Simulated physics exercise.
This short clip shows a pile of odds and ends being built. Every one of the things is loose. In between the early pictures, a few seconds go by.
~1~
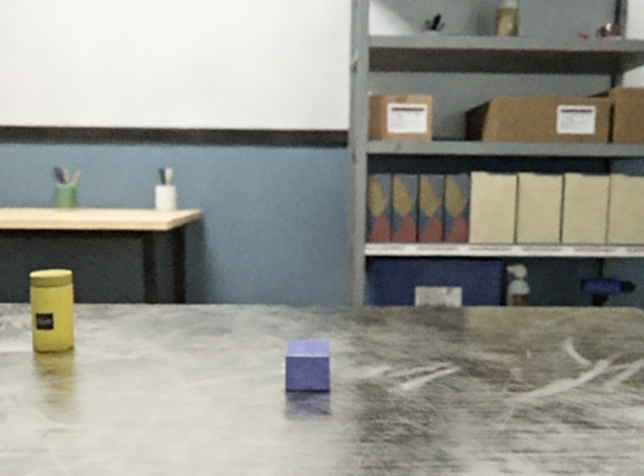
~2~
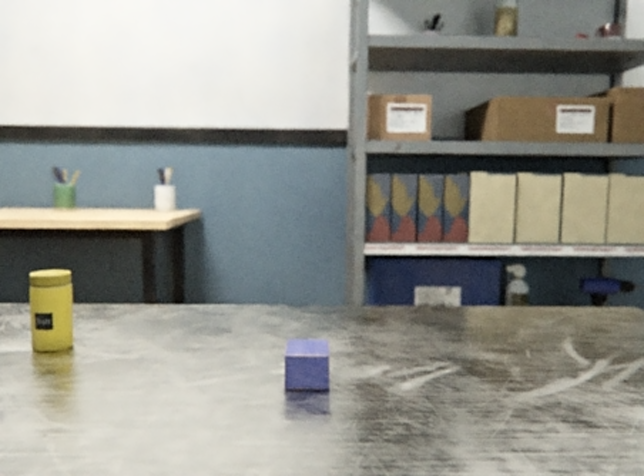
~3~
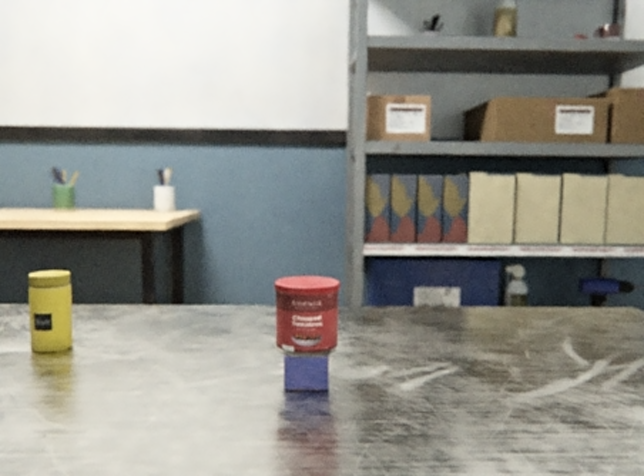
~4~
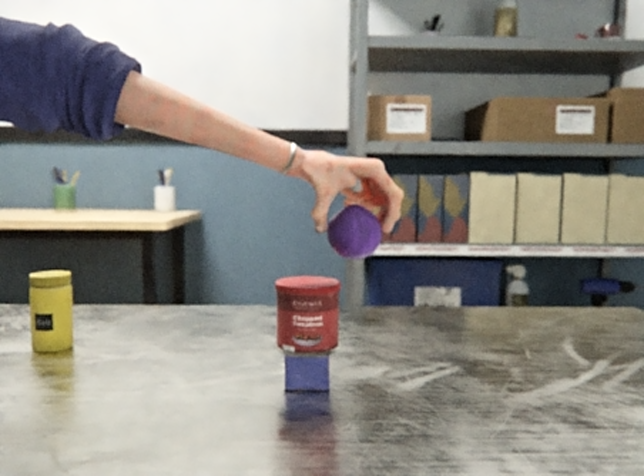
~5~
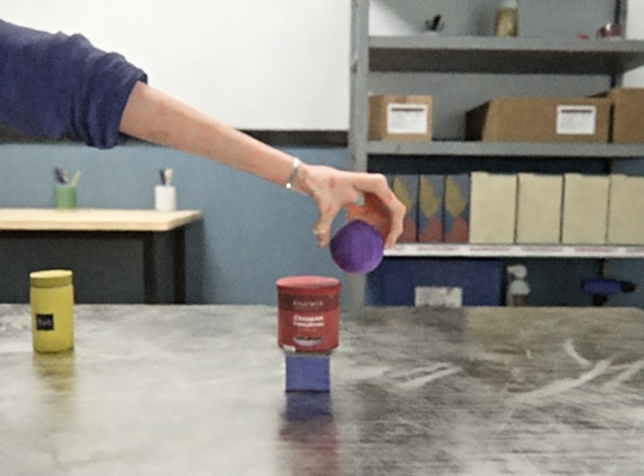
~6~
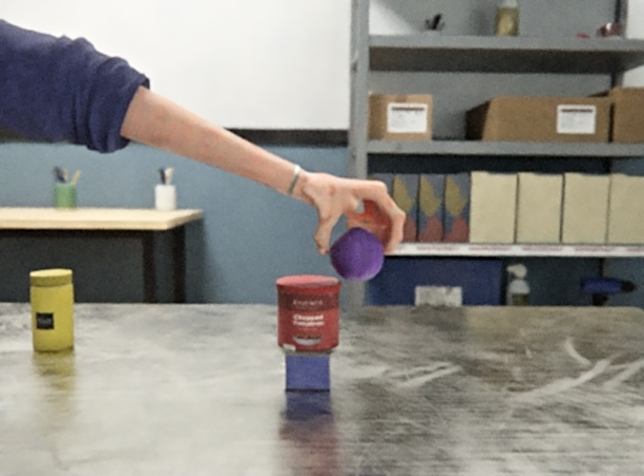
The clip opens on a blue block on a table, with a yellow jar to the left. A red tin then appears on top of the block, and an arm reaches in from the left, holding a round purple onion above and right of the tin and lowering it slightly.
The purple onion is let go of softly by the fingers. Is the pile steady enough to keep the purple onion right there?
The stack does not stay intact.
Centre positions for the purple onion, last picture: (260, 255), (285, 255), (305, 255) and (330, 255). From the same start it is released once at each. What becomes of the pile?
Try one: It topples; try two: It stands firm; try three: It stands firm; try four: It stands firm.
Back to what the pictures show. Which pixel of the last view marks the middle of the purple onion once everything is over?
Around (417, 355).
Then, 0.30 s later than the last frame, purple onion now fallen.
Then, 0.50 s later than the last frame, things are still on the move.
Then, 1.90 s later than the last frame, nothing new.
When it is over, fallen, purple onion; the other 3 as before. End places, in pixels of the last picture, purple onion near (416, 355). The pile loses its balance.
